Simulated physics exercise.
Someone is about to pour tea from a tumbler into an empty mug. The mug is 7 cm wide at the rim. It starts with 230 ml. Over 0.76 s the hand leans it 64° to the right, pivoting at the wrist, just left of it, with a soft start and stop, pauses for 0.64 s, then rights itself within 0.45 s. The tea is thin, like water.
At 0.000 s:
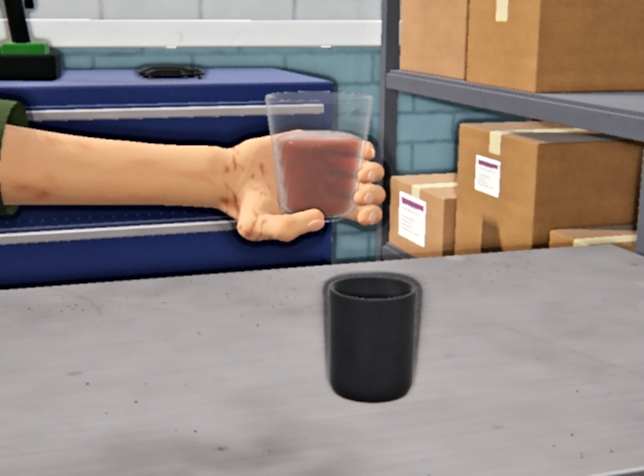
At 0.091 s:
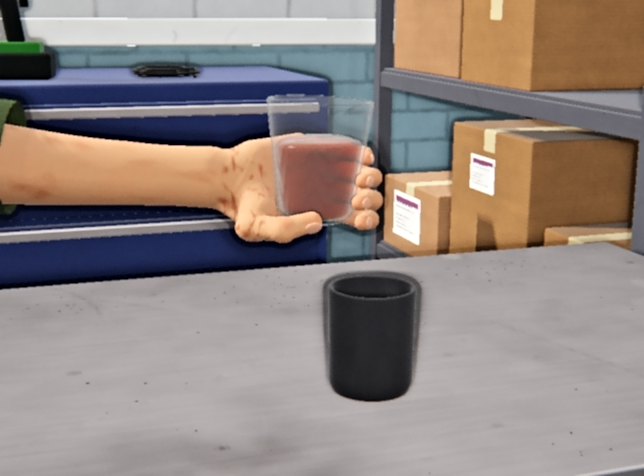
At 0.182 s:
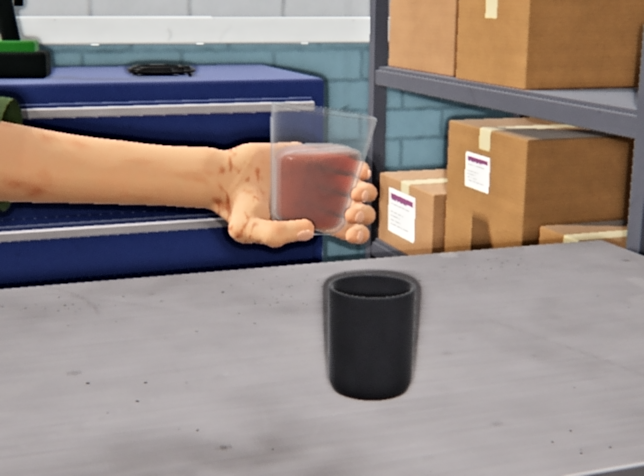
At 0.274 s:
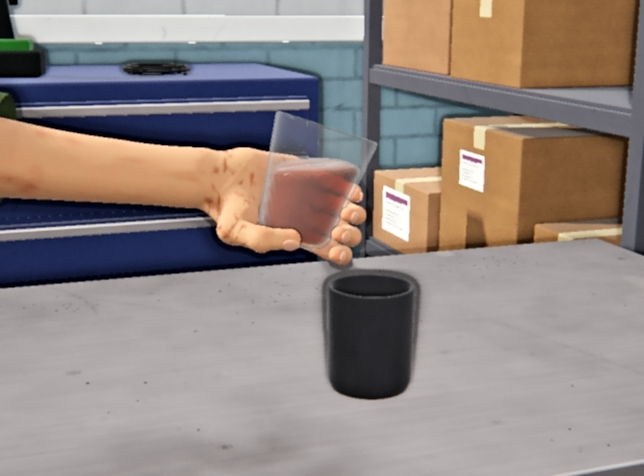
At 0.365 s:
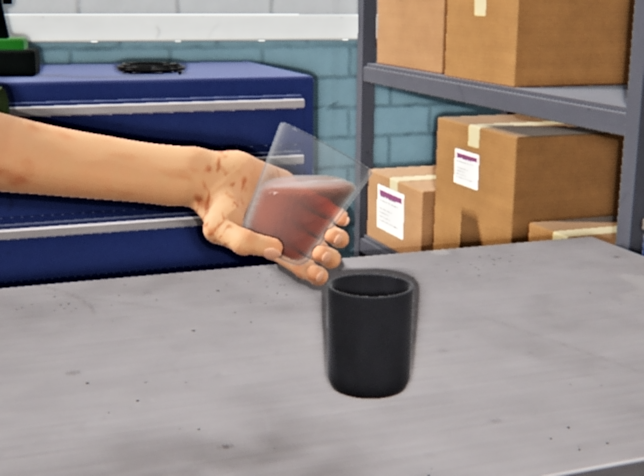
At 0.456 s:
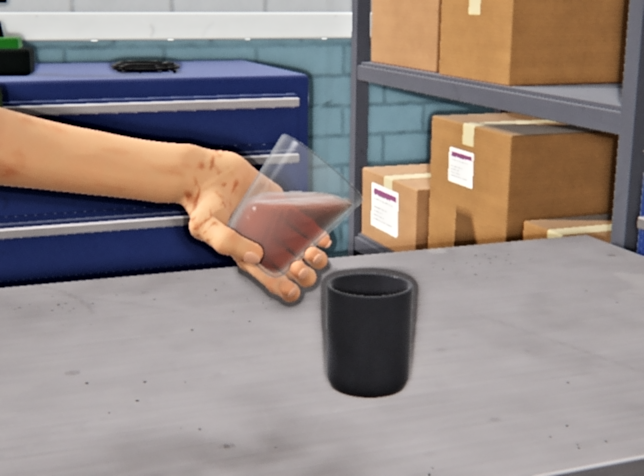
The clip opens with a hand holding a clear tumbler of reddish tea upright above a gray table, behind and above a black mug. The hand gradually leans the tumbler to the right, lowering it beside the mug, until it is steeply tilted with the tea still inside and its surface near the rim.
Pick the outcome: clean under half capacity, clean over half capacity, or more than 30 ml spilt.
Expect this: Less than half of what it can hold, clean.
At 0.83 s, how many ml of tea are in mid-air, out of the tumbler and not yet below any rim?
Some 15 ml.
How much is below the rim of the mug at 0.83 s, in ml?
Close to 25 ml.
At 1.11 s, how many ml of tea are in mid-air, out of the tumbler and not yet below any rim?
About 10 ml.
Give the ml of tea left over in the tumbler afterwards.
Close to 120 ml.
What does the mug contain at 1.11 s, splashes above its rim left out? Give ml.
Close to 70 ml.
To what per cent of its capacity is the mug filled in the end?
About 30 per cent.
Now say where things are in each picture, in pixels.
In the first picture, it leans 0°; its right rim is at (368, 98); the tea meets the walls at (287, 138) and (345, 136); the mug's rim runs from (333, 294) to (411, 287).
In the second picture, it leans 2°; its right rim is at (368, 104); the tea meets the walls at (288, 141) and (341, 139).
In the third picture, it leans 9°; its right rim is at (371, 120); the tea meets the walls at (287, 151) and (341, 148).
In the fourth picture, it leans 18°; its right rim is at (371, 144); the tea meets the walls at (280, 169) and (340, 162).
In the fifth picture, it leans 30°; its right rim is at (365, 173); the tea meets the walls at (265, 186) and (340, 181).
In the sixth picture, it leans 42°; its right rim is at (355, 200); the tea meets the walls at (245, 210) and (334, 199).
Then, 0.83 s in, the tilt is 64° and the mug has 25 ml, the tumbler 190 ml, and 0 ml is on the table.
Then, 1.11 s in, the tilt is 64° and the mug has 70 ml, the tumbler 145 ml, and 0 ml is on the table.
Then, 1.40 s in, the tilt is 64° and the mug has 95 ml, the tumbler 125 ml, and 0 ml is on the table.
Then, 1.72 s in, the tilt is 13° and the mug has 100 ml, the tumbler 125 ml, and 0 ml is on the table.
Finally, the mug has 100 ml, the tumbler 125 ml, and 0 ml is on the table.
